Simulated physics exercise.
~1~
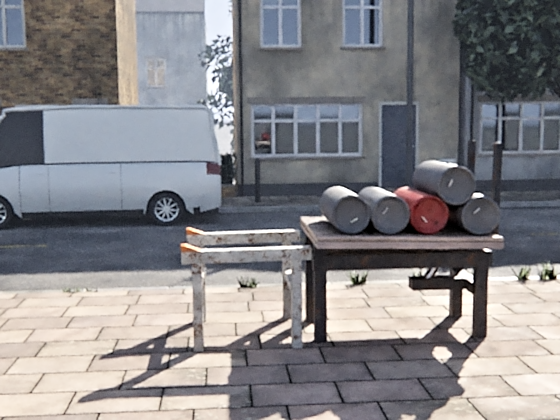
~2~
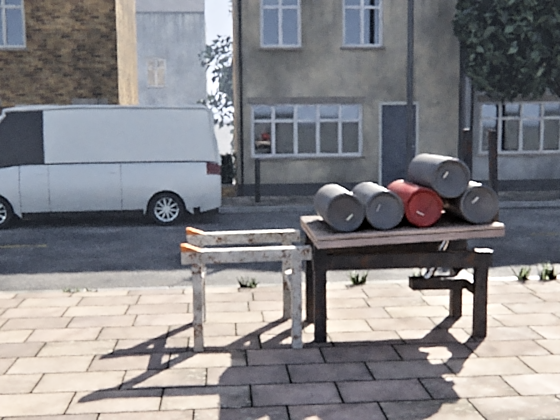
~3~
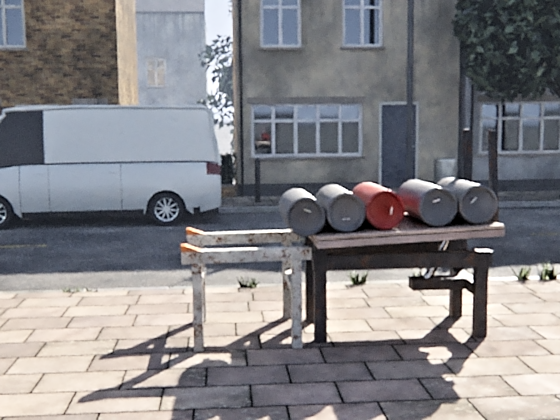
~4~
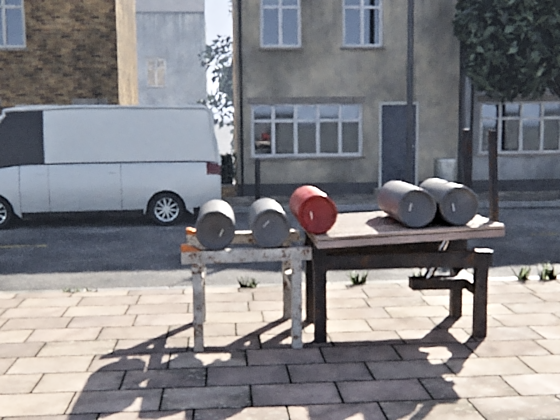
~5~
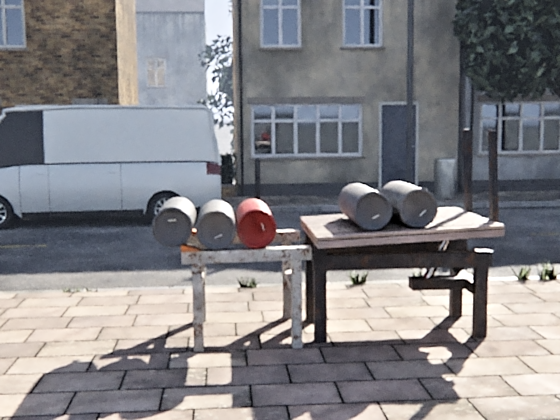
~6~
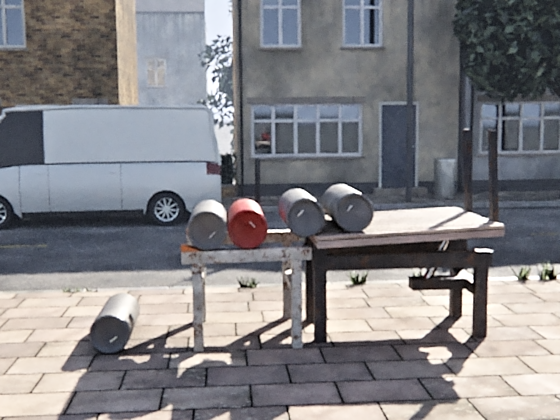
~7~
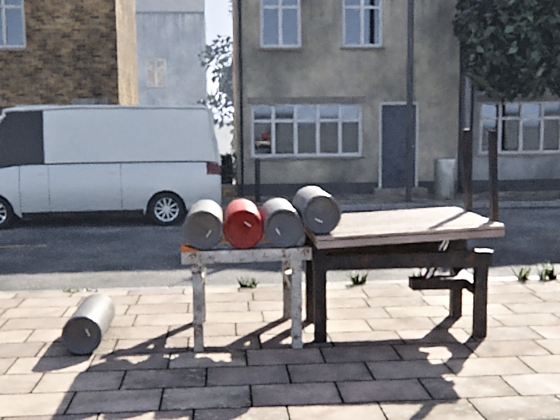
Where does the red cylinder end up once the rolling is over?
The red cylinder ends up held on the lower white stand, resting between grey ones.
